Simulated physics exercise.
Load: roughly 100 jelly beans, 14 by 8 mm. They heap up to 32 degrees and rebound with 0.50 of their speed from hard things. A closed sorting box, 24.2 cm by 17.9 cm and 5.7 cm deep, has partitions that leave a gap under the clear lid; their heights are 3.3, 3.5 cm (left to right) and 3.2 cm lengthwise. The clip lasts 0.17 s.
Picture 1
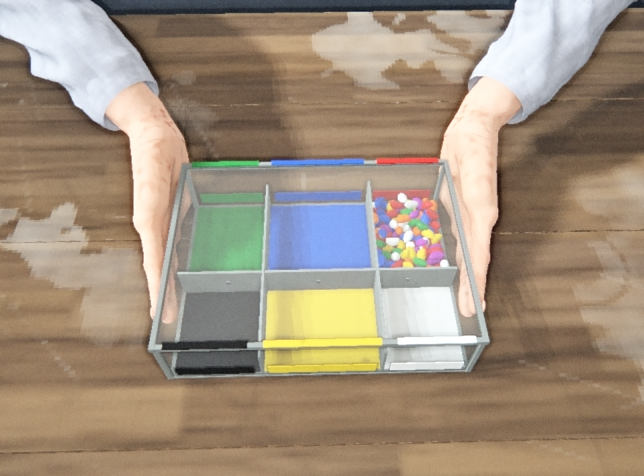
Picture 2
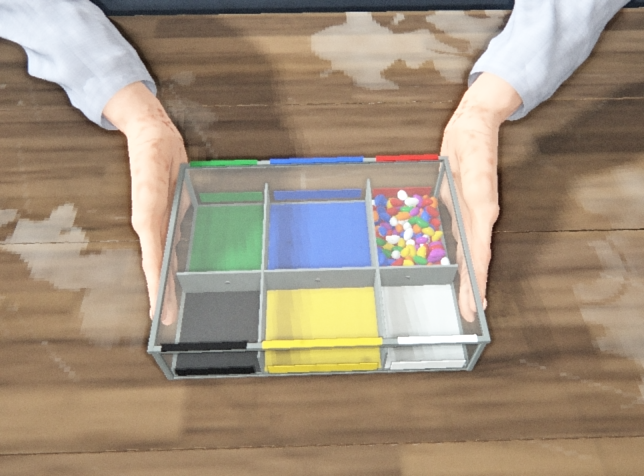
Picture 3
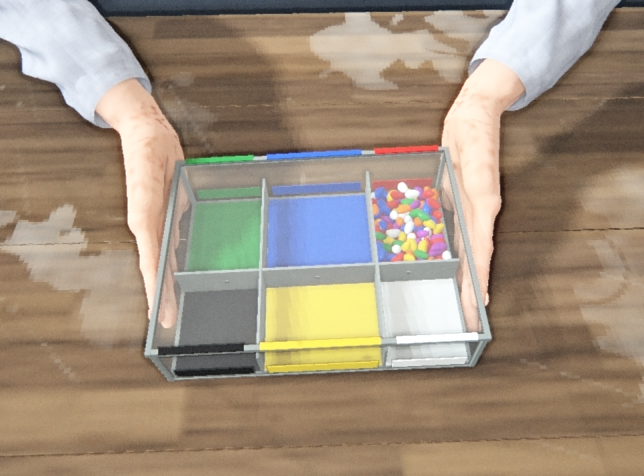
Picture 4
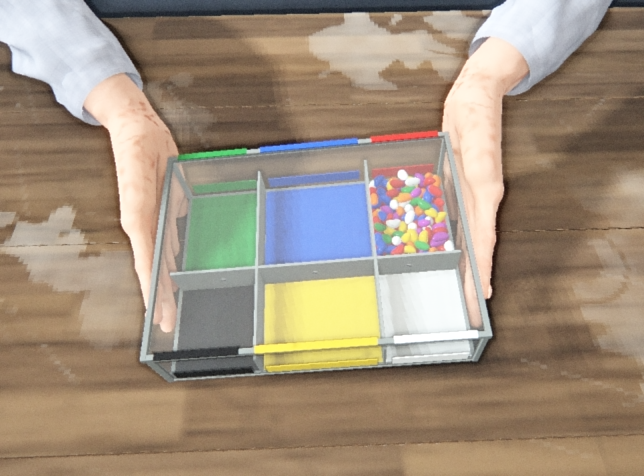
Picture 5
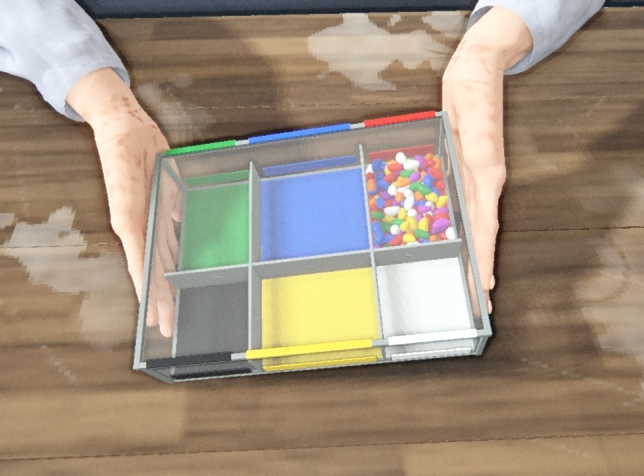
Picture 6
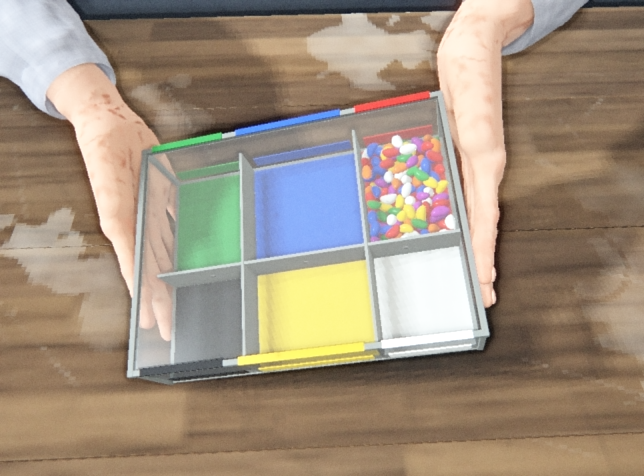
On a worn wooden table, two hands gradually tilting a clear-lidded sorting box toward its front left corner, colourful beans staying in the red compartment.
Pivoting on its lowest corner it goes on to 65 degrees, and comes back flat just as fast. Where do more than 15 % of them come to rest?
Red compartment: Over; blue compartment: Under; green compartment: Under; yellow compartment: Over; white compartment: Under; black compartment: Under.
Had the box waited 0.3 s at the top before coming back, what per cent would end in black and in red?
Then: Black 10, red 40.
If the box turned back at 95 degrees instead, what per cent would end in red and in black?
Then: Red 15; black 30.
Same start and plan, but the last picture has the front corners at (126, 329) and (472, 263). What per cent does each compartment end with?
Red 65; blue 35; green 0; yellow 0; white 0; black 0.
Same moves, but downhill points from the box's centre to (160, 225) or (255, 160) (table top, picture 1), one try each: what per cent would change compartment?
About 40 and 10 per cent.
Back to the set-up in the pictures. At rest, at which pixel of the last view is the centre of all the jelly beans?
Around (383, 303).
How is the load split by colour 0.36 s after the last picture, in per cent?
Red 80; blue 10; green 0; yellow 5; white 10; black 0.
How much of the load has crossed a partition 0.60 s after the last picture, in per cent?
Some 60 per cent.
Then, 0.36 s after the last picture, tilt 63 degrees; red 80 %, blue 10 %, yellow 5 %, white 10 %.
Then, 0.60 s after the last picture, tilt 25 degrees; red 40 %, blue 5 %, yellow 40 %, white 10 %.
Then, 0.95 s after the last picture, tilt 0 degrees; red 40 %, blue 5 %, yellow 40 %, white 10 %.
In the end, red 40 %, blue 5 %, green 0 %, yellow 40 %, white 10 %, black 0 %.
